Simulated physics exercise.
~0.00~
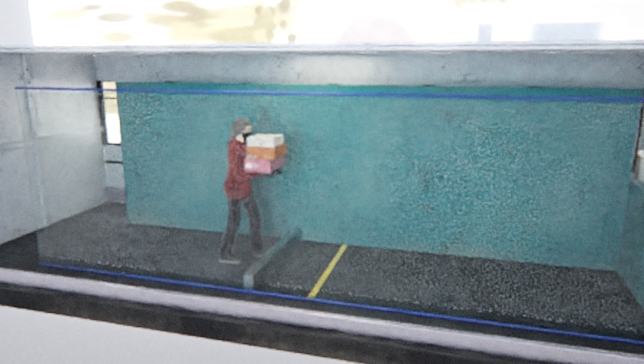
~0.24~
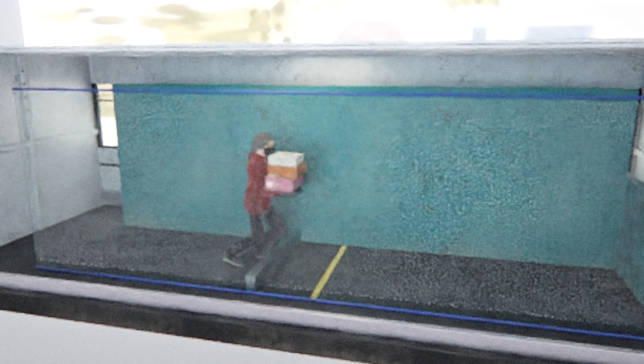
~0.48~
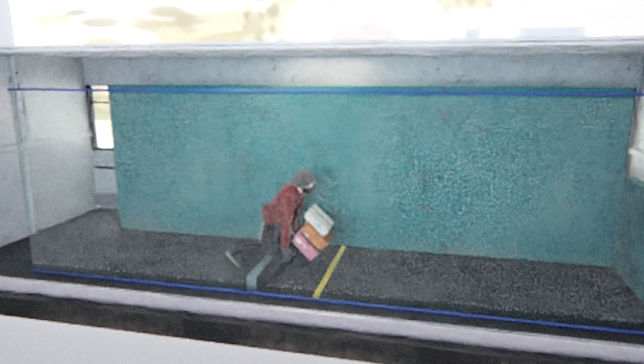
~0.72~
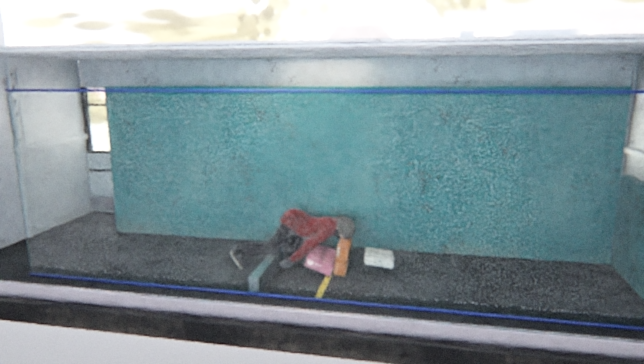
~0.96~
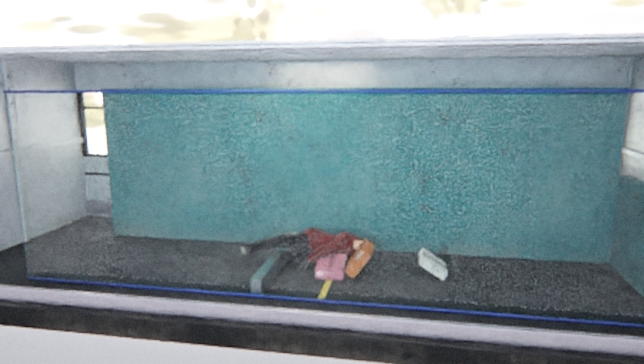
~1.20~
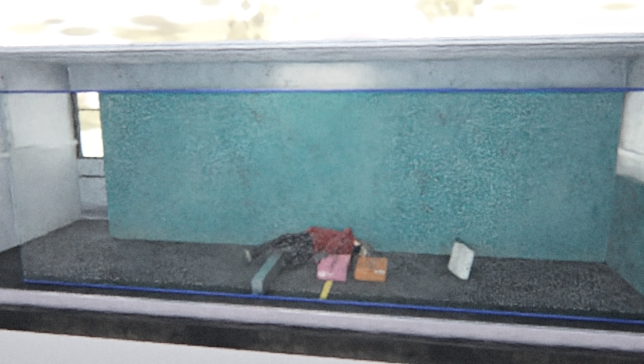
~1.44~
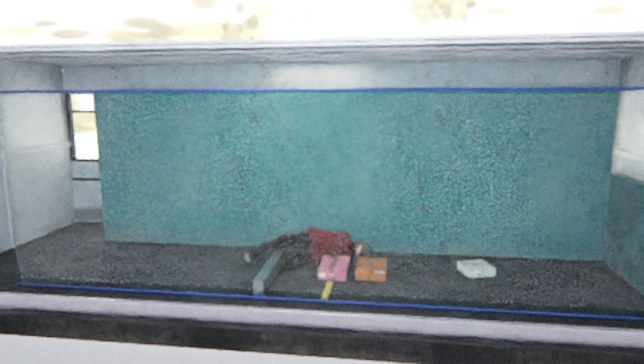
We see a person in a red top carrying white, orange and pink cartons rightward, tripping over a low rail and pitching forward. The cartons spill, the white one tumbling farthest right, and the person ends lying face down, head past the yellow line, all three cartons resting on the floor.
